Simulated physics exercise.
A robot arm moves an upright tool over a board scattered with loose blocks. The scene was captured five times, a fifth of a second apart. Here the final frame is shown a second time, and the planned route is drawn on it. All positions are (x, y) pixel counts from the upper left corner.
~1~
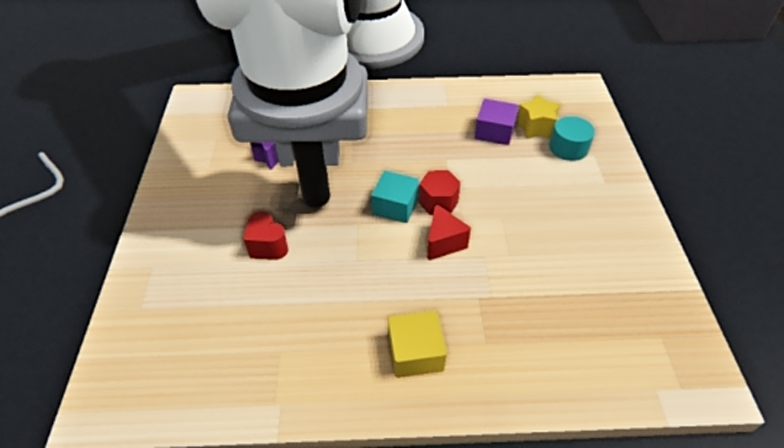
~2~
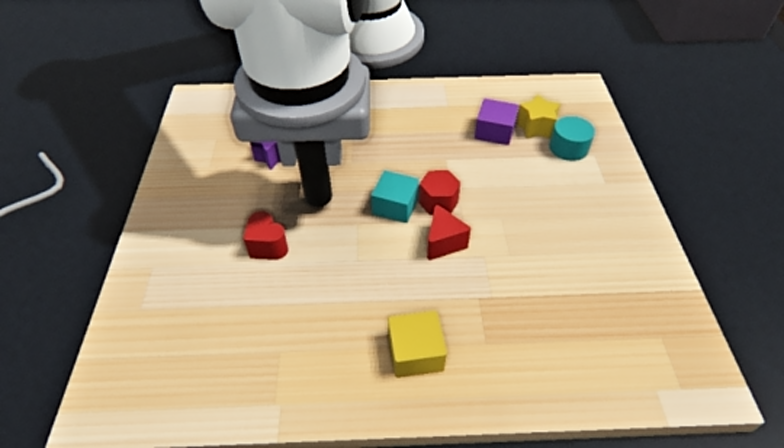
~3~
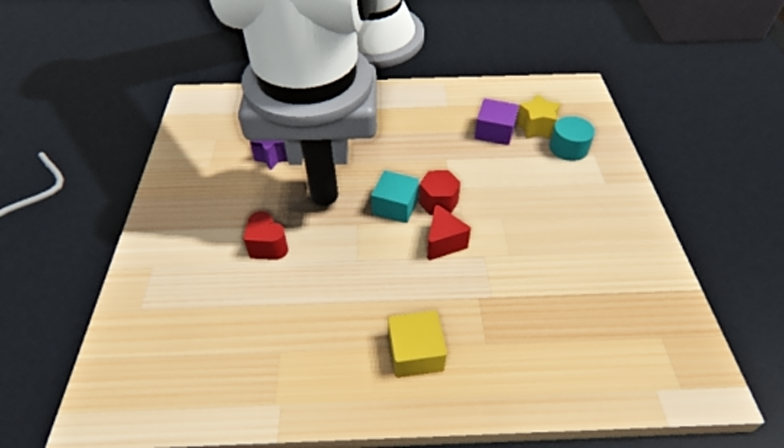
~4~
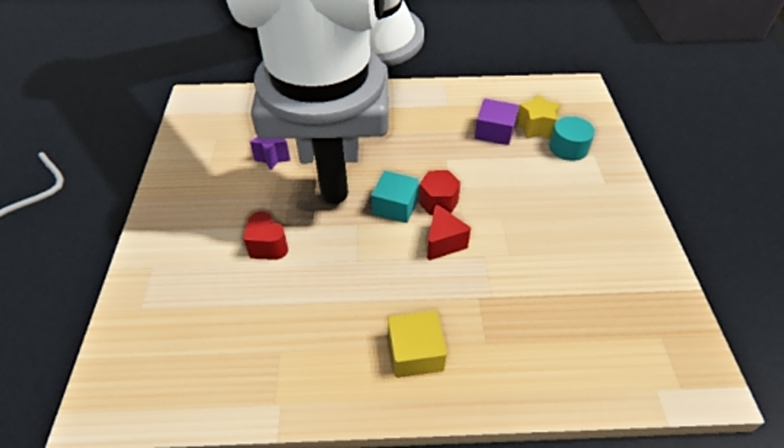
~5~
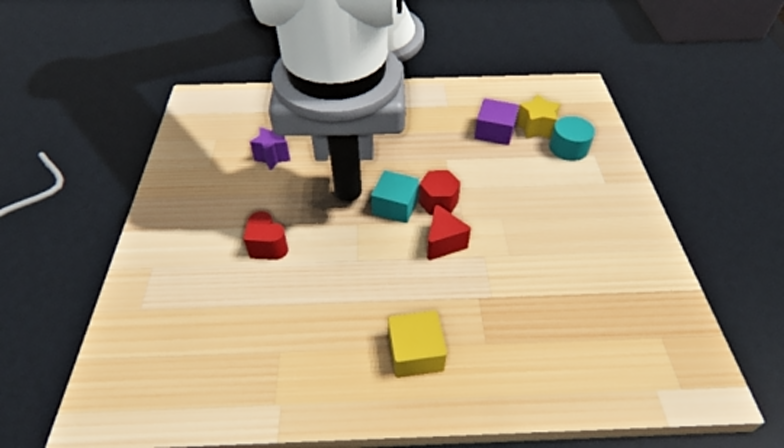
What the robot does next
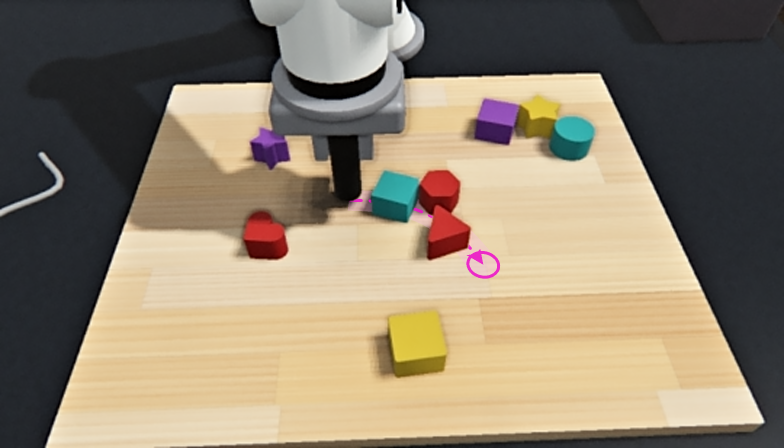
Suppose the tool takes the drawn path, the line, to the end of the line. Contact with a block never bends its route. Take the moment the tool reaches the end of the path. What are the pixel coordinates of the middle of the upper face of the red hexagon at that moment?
The point I'd pick in the picture is (505, 177).
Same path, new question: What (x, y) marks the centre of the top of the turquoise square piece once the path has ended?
Put as a pixel place, it's (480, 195).
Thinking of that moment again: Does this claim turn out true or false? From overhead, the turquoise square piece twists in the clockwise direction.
The statement is incorrect.
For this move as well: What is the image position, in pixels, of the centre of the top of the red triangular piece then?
For the centre of its top, I'd go with (461, 259).
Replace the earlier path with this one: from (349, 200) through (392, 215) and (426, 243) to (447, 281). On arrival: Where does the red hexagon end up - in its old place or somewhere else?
At the moment the path ends, the red hexagon no longer stands where it did.
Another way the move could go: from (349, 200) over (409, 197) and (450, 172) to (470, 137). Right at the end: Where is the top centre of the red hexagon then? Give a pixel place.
Around (507, 190).
Drawn move, from (349, 200) over (402, 205) and (448, 227) to (483, 265).
On the path given first. One third of the way, tool (402, 198); turquoise square piece (436, 185), turned 25° anticlockwise; red hexagon (473, 181), turned 25° clockwise.
Two thirds of the way, tool (450, 220); turquoise square piece (479, 195), turned 60° anticlockwise; red hexagon (505, 177); red triangular piece (454, 239), turned 30° clockwise.
At the end, tool (485, 258); turquoise square piece (480, 195), turned 60° anticlockwise; red hexagon (505, 176); red triangular piece (461, 259), turned 120° clockwise.
